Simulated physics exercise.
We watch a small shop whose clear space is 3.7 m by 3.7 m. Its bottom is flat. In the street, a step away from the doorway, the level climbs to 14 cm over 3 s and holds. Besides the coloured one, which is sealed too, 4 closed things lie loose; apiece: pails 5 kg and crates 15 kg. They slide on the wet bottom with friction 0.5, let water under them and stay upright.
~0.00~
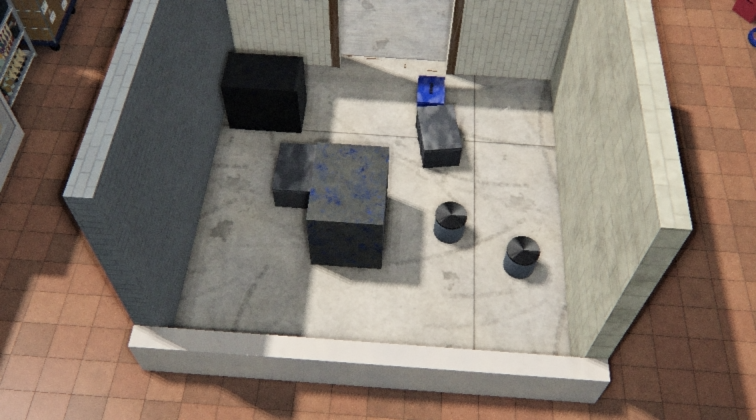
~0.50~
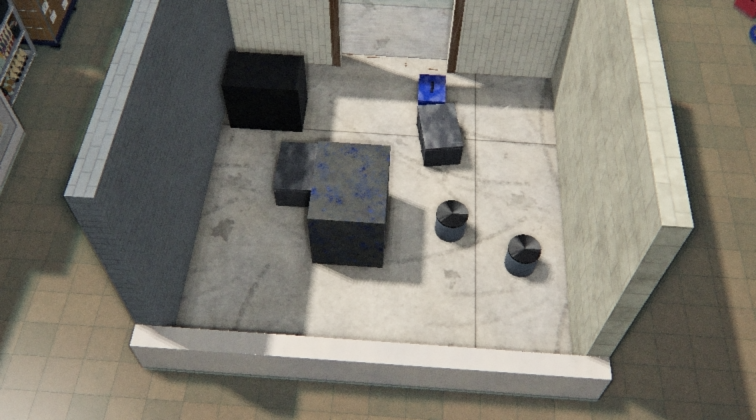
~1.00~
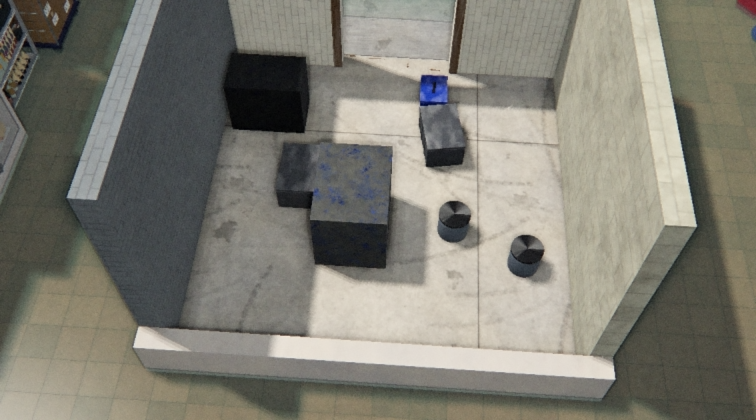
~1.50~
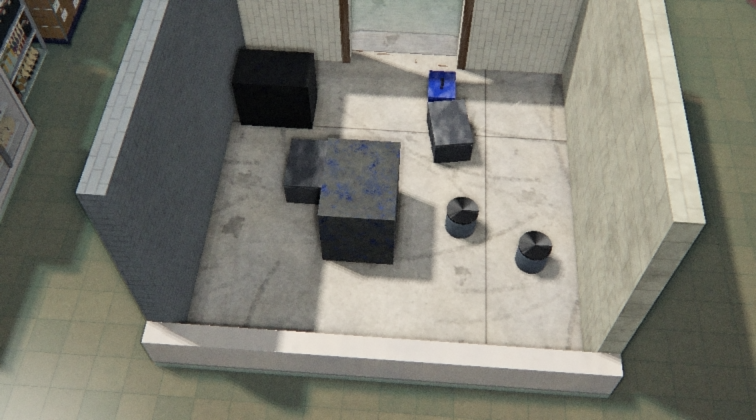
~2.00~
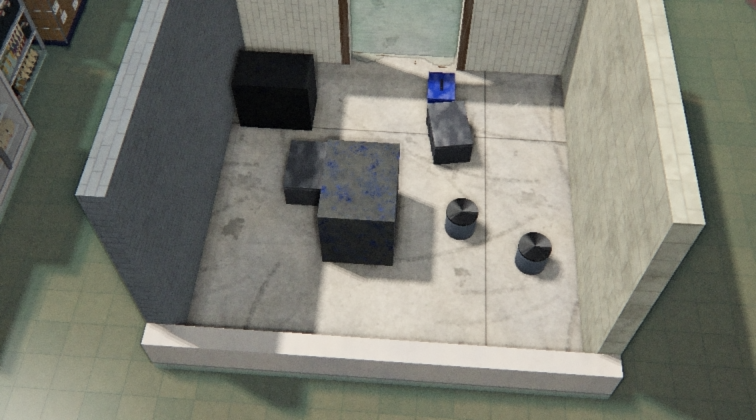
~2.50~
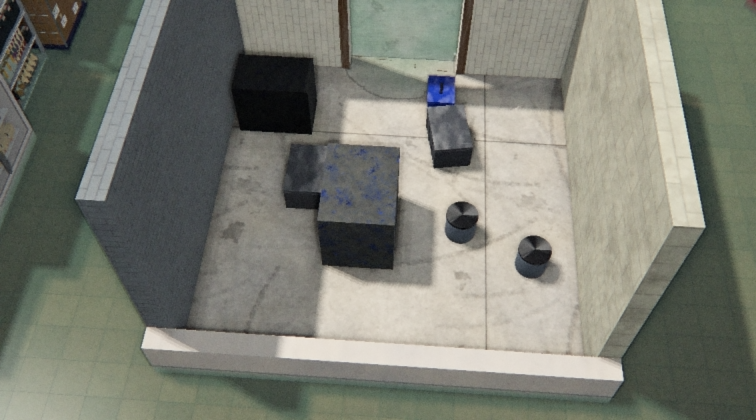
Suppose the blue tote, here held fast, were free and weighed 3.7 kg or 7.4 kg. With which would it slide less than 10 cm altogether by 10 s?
Verdict: Neither load is enough.
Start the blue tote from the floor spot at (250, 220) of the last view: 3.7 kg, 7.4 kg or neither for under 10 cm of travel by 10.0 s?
Neither is enough.
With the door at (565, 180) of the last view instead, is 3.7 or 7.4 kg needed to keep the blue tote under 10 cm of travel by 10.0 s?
Then neither weight holds it.
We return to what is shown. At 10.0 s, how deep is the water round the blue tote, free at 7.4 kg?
Roughly 4 cm.
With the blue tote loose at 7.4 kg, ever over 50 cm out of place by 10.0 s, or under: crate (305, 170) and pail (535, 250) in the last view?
In that order: Over, under.
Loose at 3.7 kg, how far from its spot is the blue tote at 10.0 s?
Roughly 40 cm.
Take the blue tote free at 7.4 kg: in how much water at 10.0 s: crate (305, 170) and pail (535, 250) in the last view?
About 7 and 4 cm.
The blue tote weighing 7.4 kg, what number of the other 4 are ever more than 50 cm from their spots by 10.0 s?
That makes 1.
After 3.5 s the blue tote would be 12 cm from its start with 3.7 kg and 1 cm from its start with 7.4 kg; 4 cm of water round it then.
After 4.5 s the blue tote would be 65 cm from its start with 3.7 kg and 29 cm from its start with 7.4 kg; 5 cm of water round it then.
After 7.0 s the blue tote would be 107 cm from its start with 3.7 kg and 79 cm from its start with 7.4 kg; 3 cm of water round it then.
After 10.0 s the blue tote would be 41 cm from its start with 3.7 kg and 79 cm from its start with 7.4 kg; 4 cm of water round it then.
